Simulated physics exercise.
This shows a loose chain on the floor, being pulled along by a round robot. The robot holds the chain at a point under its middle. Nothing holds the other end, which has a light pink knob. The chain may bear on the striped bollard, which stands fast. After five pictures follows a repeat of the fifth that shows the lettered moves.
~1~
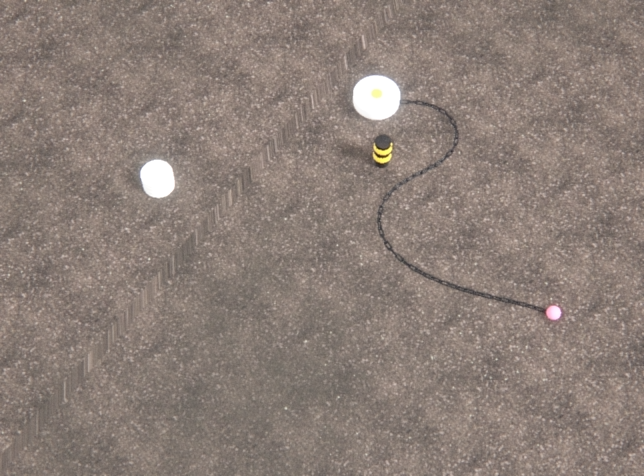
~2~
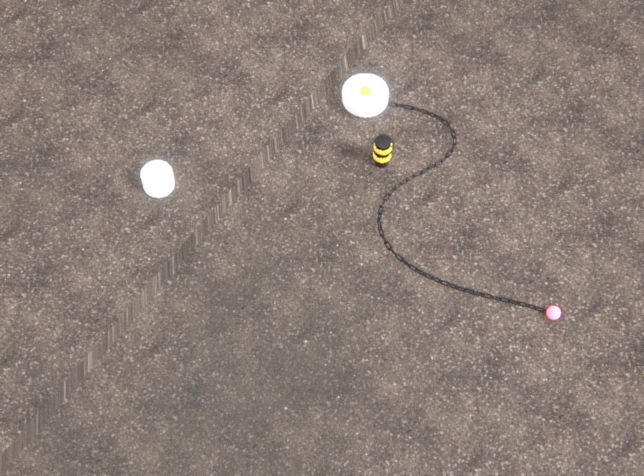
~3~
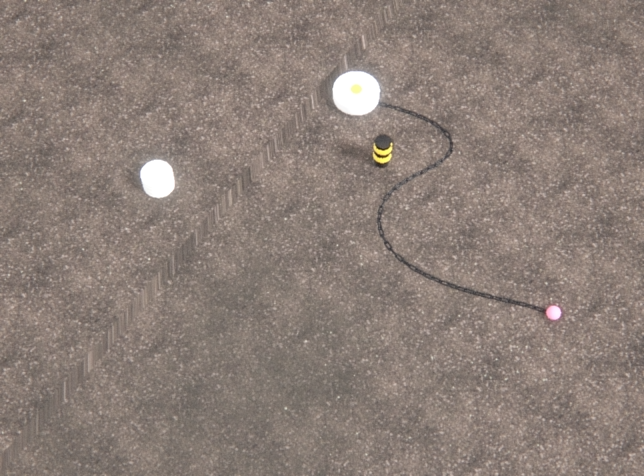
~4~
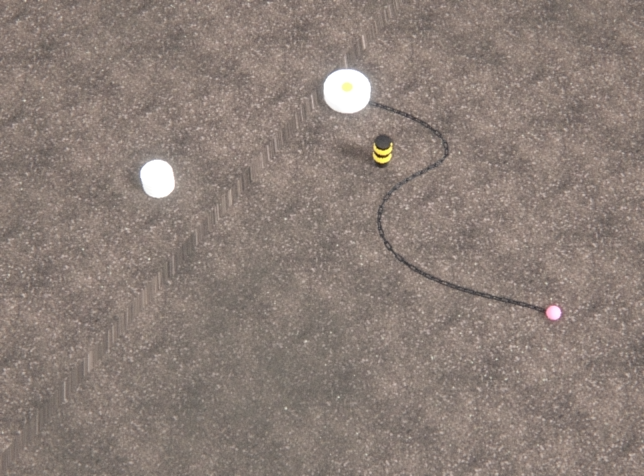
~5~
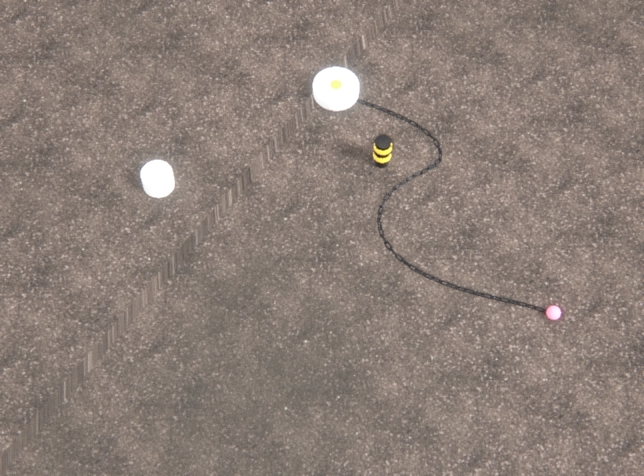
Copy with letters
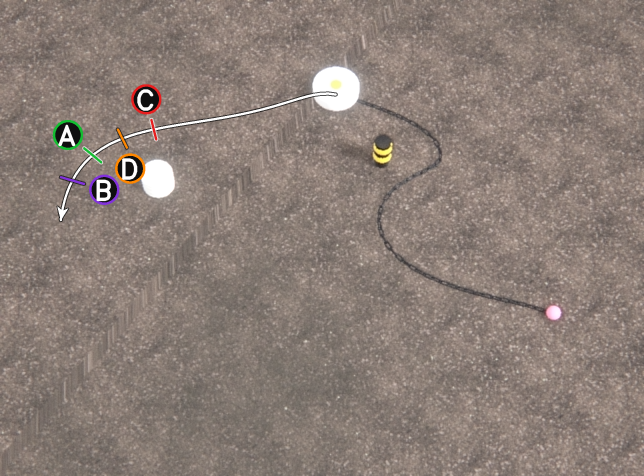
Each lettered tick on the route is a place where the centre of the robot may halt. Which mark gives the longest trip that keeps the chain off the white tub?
B.
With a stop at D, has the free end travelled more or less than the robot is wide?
By then, more.
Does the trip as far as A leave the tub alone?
For that mark, yes.
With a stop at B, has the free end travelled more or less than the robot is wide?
More.
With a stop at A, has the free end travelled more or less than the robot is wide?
More.
On the marked copy, A at (93, 155); B at (72, 180); C at (154, 130); D at (122, 139); the route from (336, 95) via (174, 126) to (61, 220).
Following B. Soon after the start, robot (240, 110), middle of the chain (383, 208), free end (554, 313).
Later, robot (140, 128), middle of the chain (361, 151), free end (506, 290).
In the end, robot (71, 176), middle of the chain (296, 151), free end (461, 241); only the bollard has been touched, if anything.
As for the rest, A is safe but short; C is safe but short; D is safe but short.
